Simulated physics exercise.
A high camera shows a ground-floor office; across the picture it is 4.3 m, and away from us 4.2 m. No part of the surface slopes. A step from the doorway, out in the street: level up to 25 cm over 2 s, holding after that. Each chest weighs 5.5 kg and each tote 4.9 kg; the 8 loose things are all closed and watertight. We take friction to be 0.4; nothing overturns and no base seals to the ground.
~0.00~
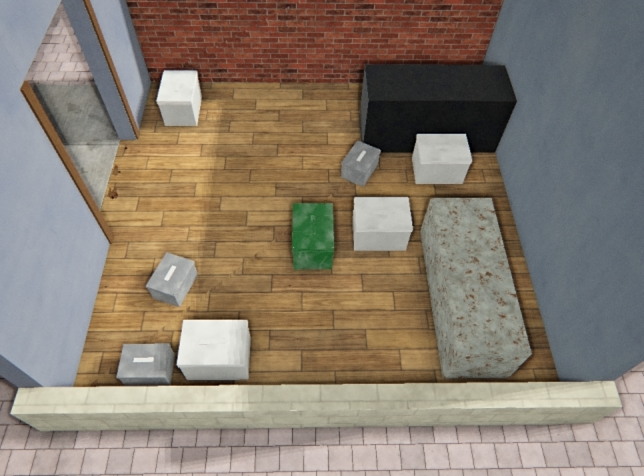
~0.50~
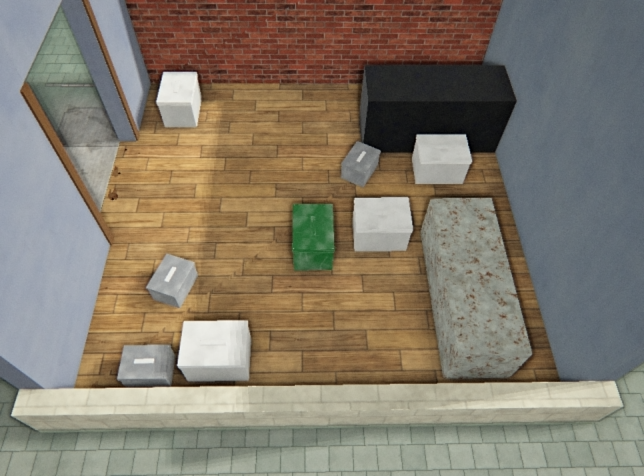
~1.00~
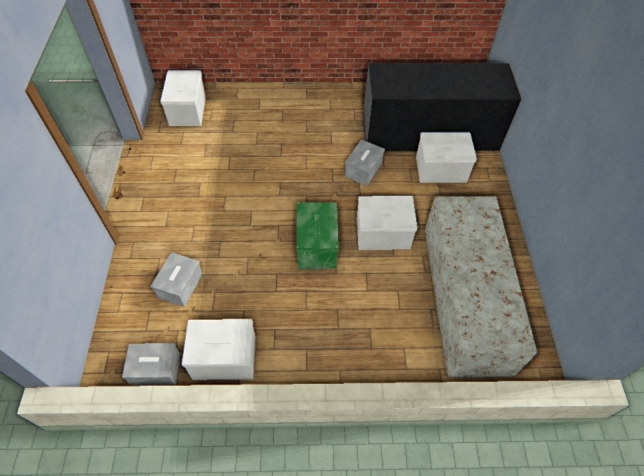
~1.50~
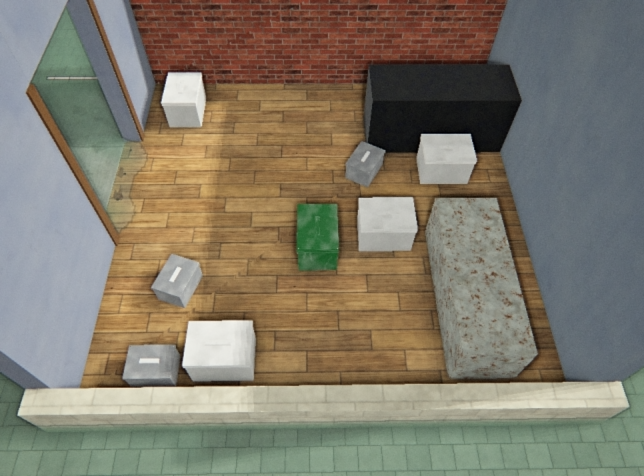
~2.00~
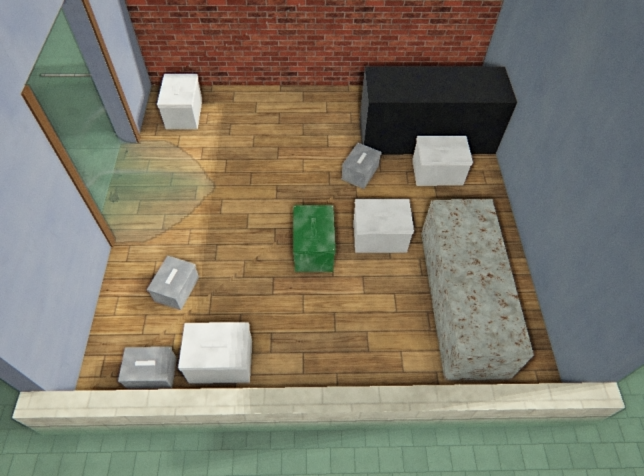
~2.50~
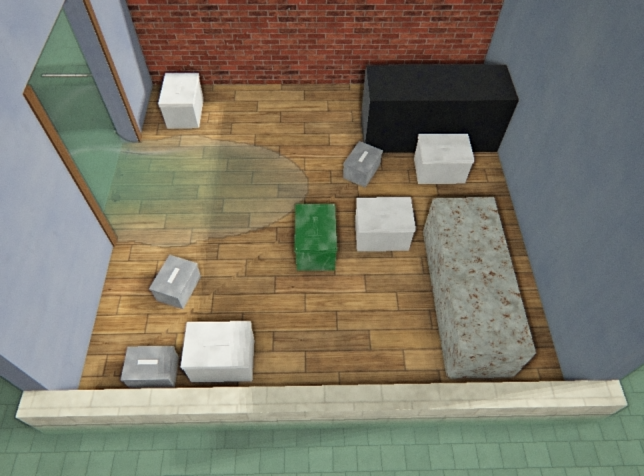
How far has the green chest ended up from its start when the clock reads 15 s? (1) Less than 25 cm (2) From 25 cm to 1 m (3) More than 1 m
2.
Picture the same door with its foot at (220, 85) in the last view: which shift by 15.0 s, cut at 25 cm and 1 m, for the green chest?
Well, the green chest ends up distant in that setup.
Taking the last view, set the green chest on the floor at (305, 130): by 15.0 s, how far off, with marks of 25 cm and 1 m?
In that run it wanders far off.
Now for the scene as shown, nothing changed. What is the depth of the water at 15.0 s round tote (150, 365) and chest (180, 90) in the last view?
Roughly 12 and 16 cm.
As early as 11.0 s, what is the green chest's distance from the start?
Shift by then: About 150 cm.
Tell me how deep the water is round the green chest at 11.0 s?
Depth: About 10 cm.
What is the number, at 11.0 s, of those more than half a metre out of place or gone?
By then the count is 7.
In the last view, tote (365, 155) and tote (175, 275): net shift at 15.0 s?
First 140 cm, then 50 cm.
After 3.5 s the green chest is near (356, 239), 0.4 m from its start, aground; 0 afloat.
After 6.8 s the green chest is near (292, 353), 1.3 m from its start, afloat; 4 afloat.
After 11.0 s the green chest is near (140, 249), 1.7 m from its start, afloat; 8 afloat.
After 15.0 s the green chest is near (263, 198), 0.6 m from its start, afloat; 8 afloat.
